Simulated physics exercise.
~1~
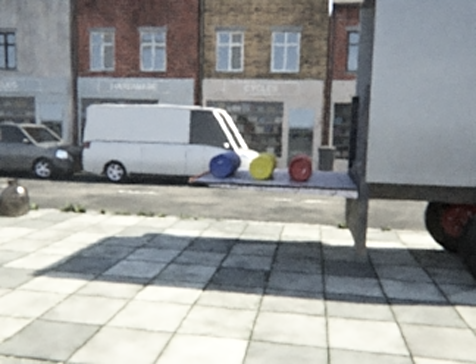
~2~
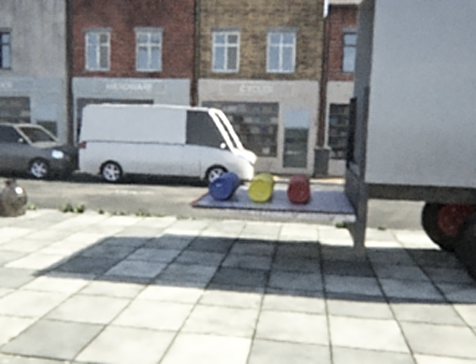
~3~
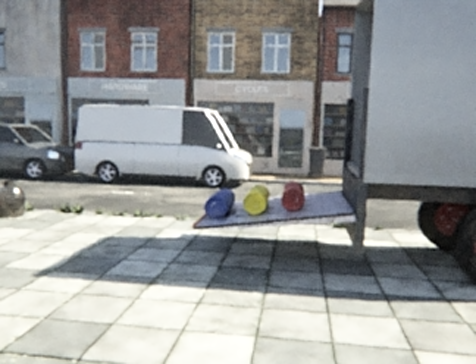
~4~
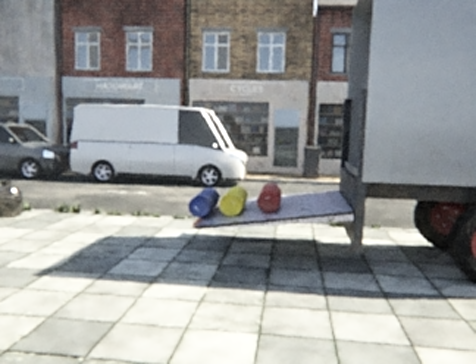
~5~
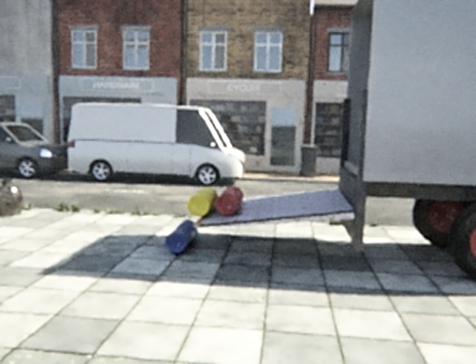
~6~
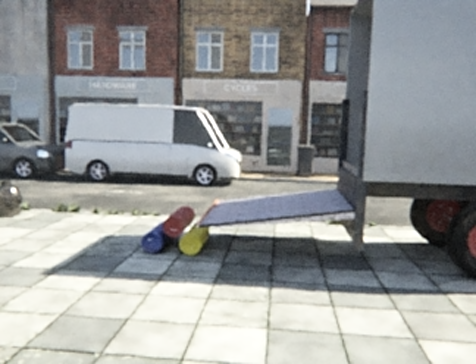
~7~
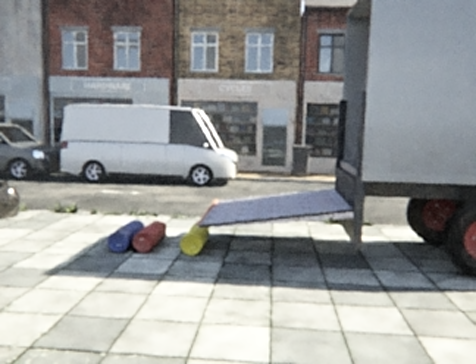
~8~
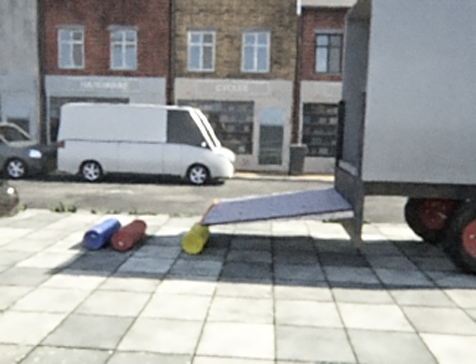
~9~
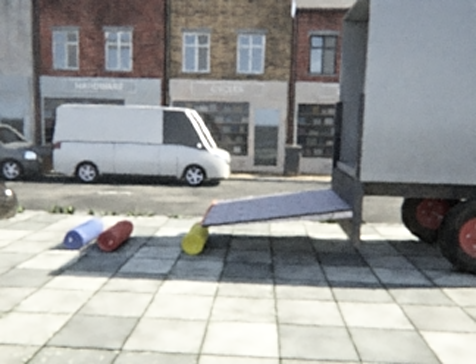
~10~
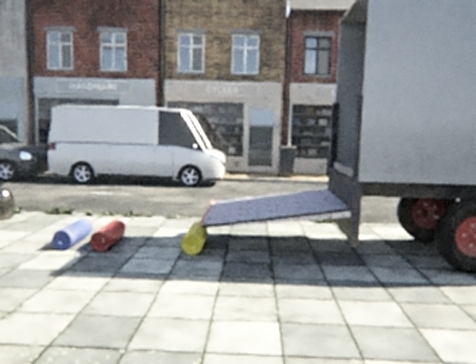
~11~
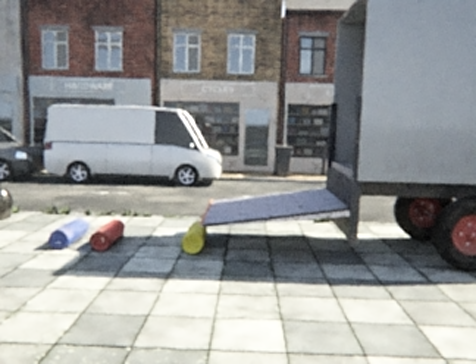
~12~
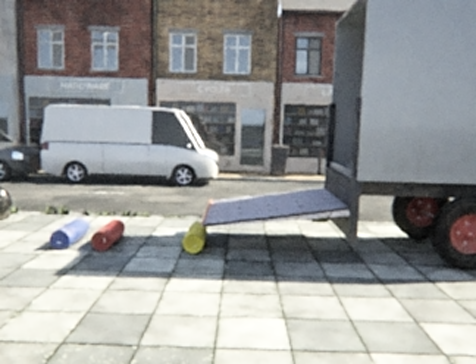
A lorry's lift plate dropped slightly and tipped outwards, and the blue, yellow and red cylinders on it rolled left and fell off onto the paving, where yellow stayed by the plate's edge while red and blue rolled farther left before stopping.
